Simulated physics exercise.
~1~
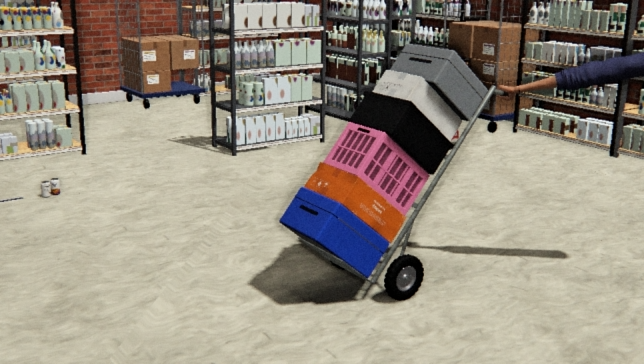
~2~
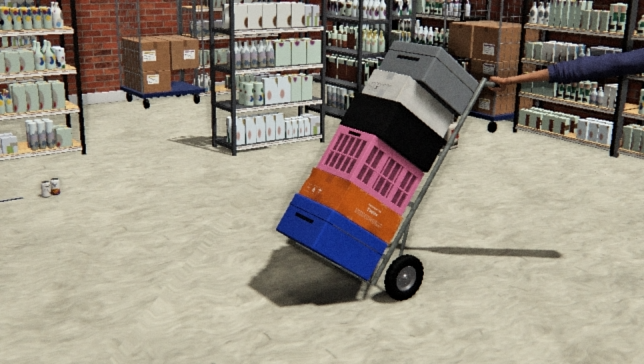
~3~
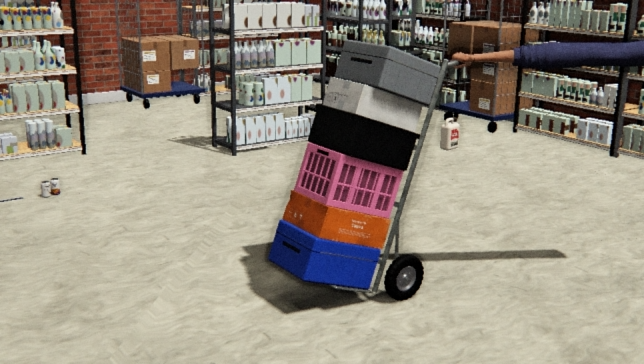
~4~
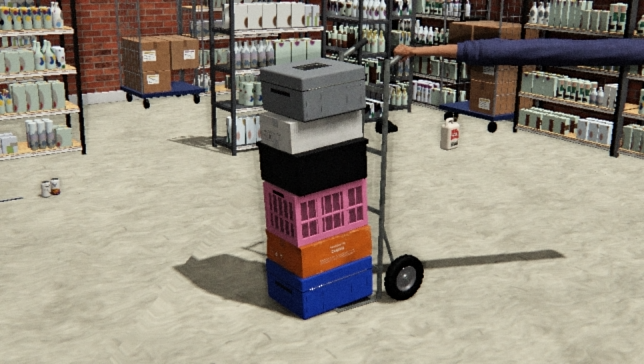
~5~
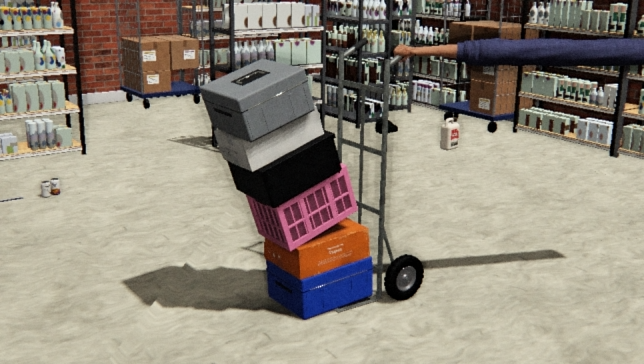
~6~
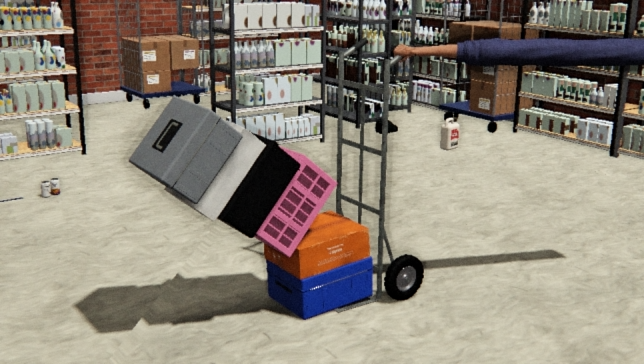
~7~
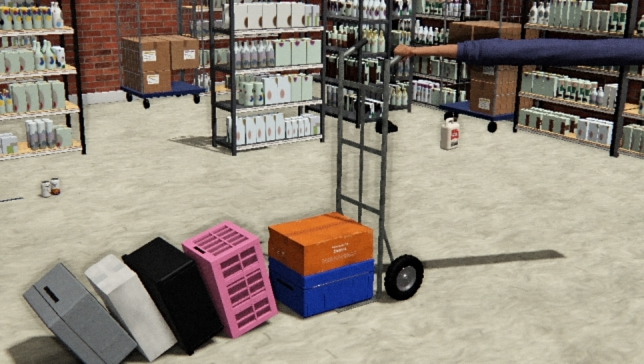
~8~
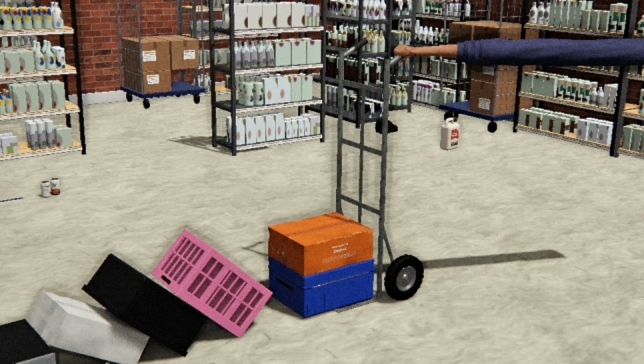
A leaning sack truck stacked with six boxes and crates was swung upright by an outstretched arm, and the top four toppled off to the left and tumbled across the floor, leaving only the orange and blue boxes stacked beside the upright truck.
